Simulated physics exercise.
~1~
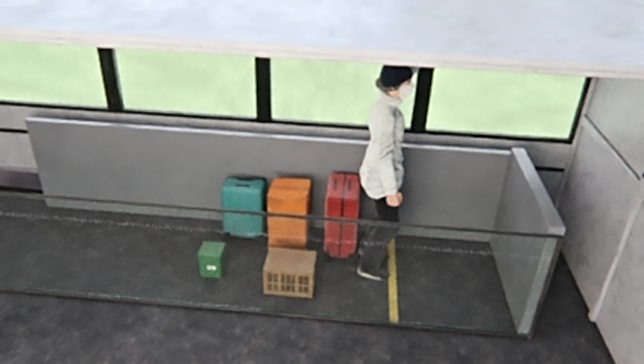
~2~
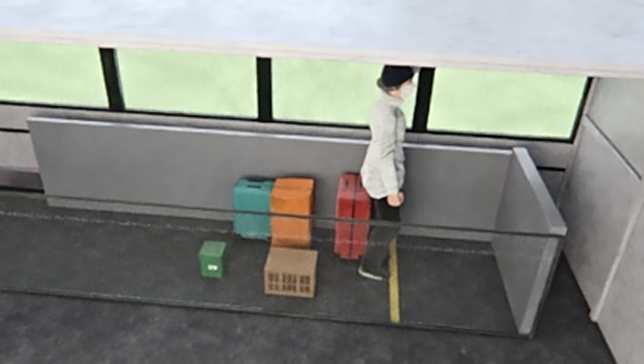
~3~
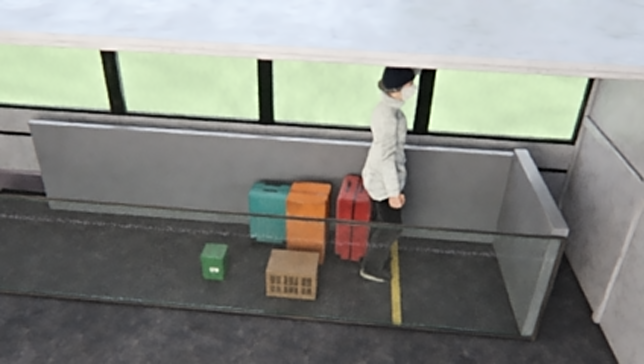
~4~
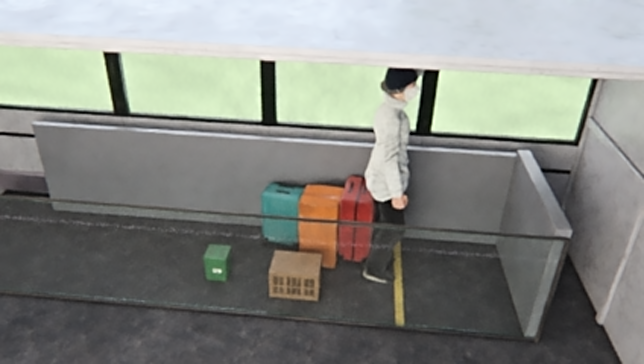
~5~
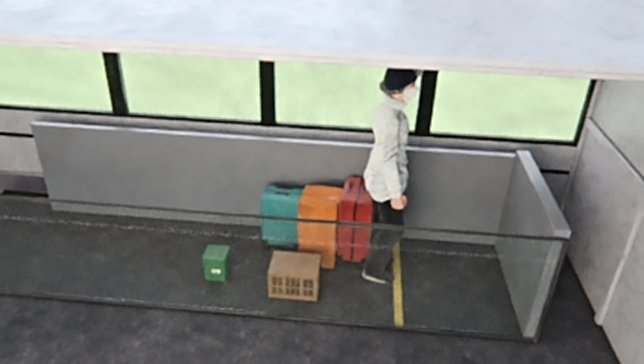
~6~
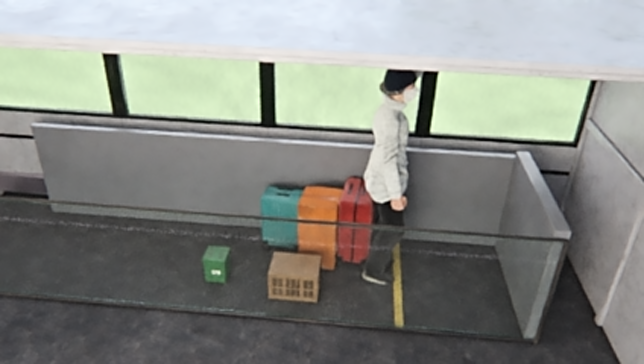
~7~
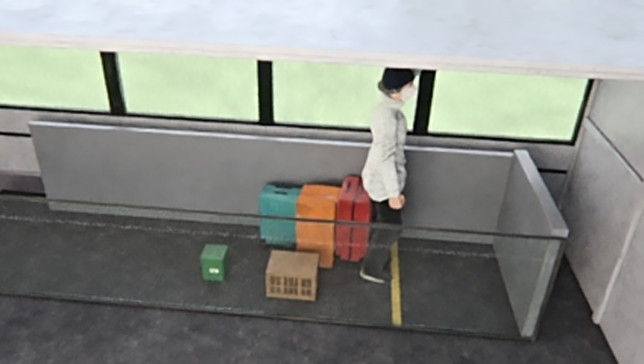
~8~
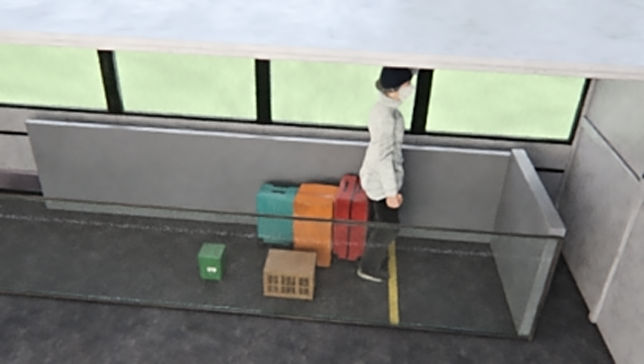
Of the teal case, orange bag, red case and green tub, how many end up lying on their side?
None of them do. The teal case, the orange bag, the red case and the green tub are all still upright at the end.
In a bus bay, three upright cases shift right and stop together before a yellow line.
